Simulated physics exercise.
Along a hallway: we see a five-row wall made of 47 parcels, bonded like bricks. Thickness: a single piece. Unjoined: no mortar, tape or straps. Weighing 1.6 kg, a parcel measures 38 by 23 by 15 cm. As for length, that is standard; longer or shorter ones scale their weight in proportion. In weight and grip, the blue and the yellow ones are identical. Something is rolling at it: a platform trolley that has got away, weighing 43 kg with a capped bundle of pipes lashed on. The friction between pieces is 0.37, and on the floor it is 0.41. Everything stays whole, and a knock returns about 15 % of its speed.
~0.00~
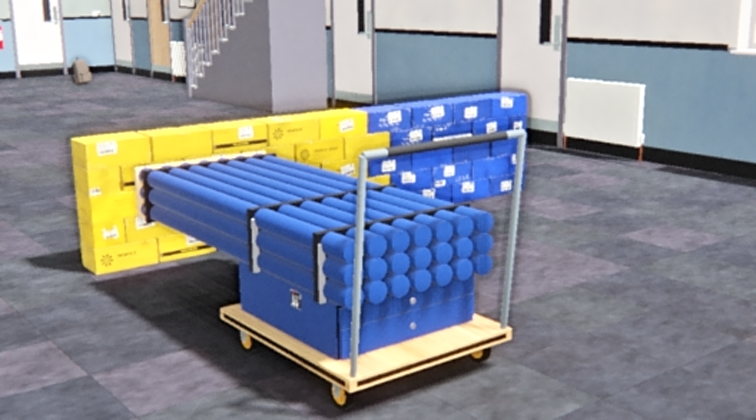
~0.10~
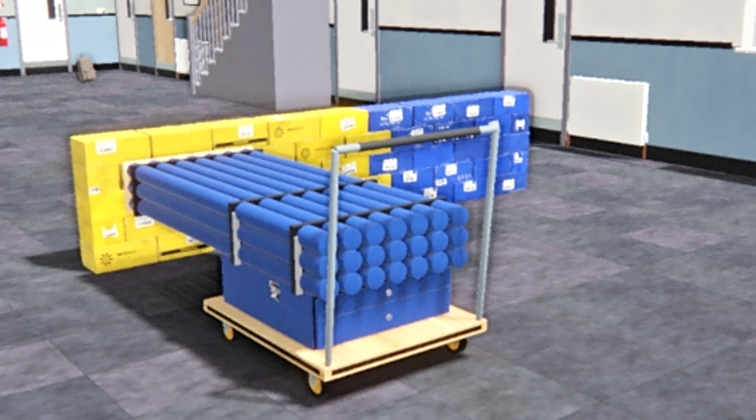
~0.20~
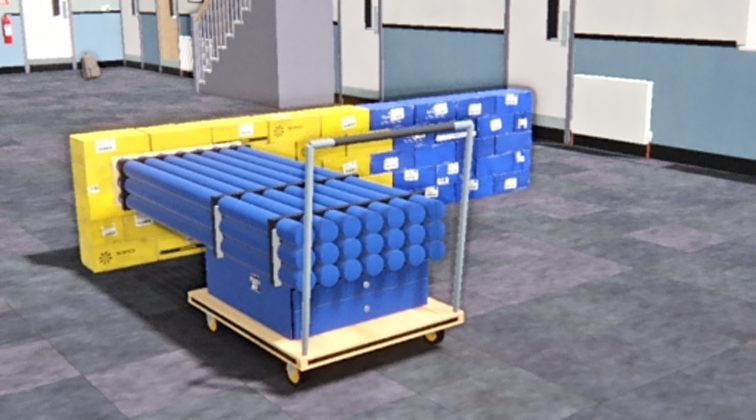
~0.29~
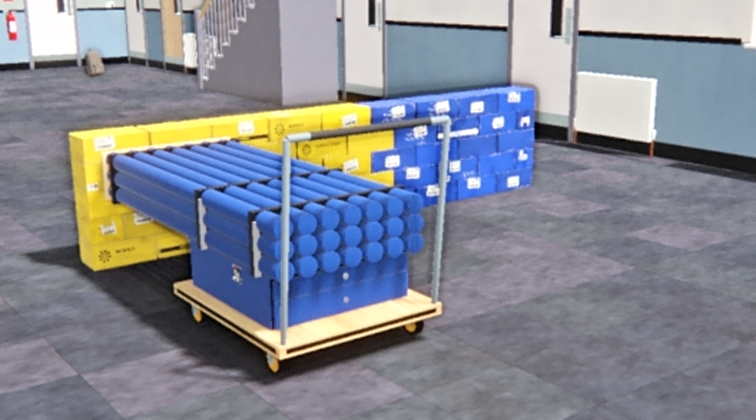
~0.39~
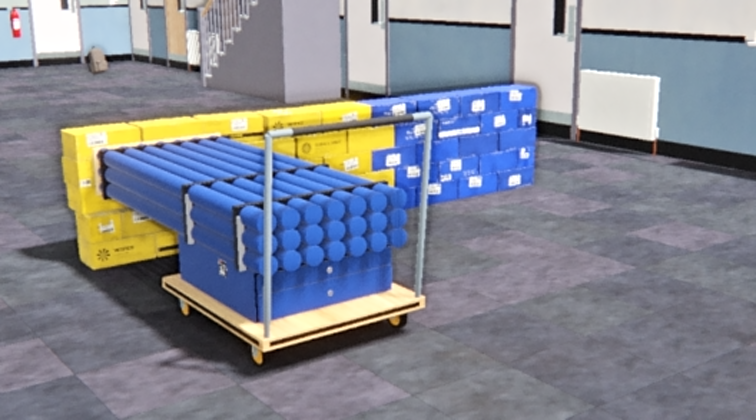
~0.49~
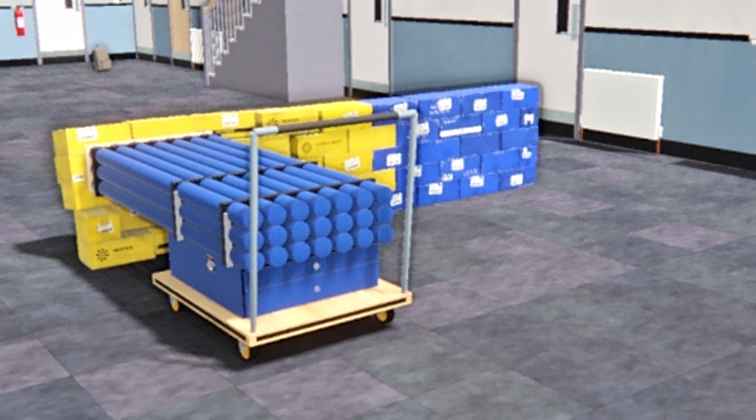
At the start, a flat trolley stacked with blue tubes rolls across a hallway floor toward a low wall of yellow and blue parcels. It closes the gap, then the load pushes into the yellow side, shifting and slightly tilting several parcels while the blue side stays still.
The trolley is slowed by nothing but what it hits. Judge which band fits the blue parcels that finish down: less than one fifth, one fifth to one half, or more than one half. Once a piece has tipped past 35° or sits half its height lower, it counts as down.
The band is less than one fifth.
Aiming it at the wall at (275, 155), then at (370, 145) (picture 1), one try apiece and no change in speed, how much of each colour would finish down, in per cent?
For blue it's 0 then 40 per cent, for yellow 40 then 20 per cent.
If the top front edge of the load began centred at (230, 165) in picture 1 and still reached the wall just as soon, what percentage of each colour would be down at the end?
You'd end up with blue at 0 per cent down and yellow at 40 per cent.
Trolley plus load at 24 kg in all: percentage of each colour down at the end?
You'd get blue 0 and yellow 50 percent.
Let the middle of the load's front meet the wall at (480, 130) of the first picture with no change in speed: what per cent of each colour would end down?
Result - blue: 60 %; yellow: 0 %.
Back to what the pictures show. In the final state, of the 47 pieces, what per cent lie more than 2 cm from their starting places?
The share is 35 %.
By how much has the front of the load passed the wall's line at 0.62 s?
Reading: Approx. 25 cm past the line.
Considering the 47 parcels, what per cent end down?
That comes to around 30 percent.
After 0.62 s, load 27 cm past the wall's line, still rolling; none of the 20 blue parcels down (0 of 47 in all colours); top blue parcel unmoved; top yellow parcel 28° from how it stood, 6 cm lower.
After 0.86 s, load 45 cm past the wall's line, still rolling; none of the 20 blue parcels down (12 of 47 in all colours); top blue parcel unmoved; top yellow parcel on its side.
After 1.28 s, load 74 cm past the wall's line, still rolling; none of the 20 blue parcels down (13 of 47 in all colours); top blue parcel unmoved; top yellow parcel upside down.
In the end (2.5 s), load 1.07 m past the wall's line, stopped; none of the 20 blue parcels down (13 of 47 in all colours); top blue parcel unmoved; top yellow parcel upside down. That is 0 per cent. From the last view, middles, top blue parcel near (386, 112), top yellow parcel near (50, 205).
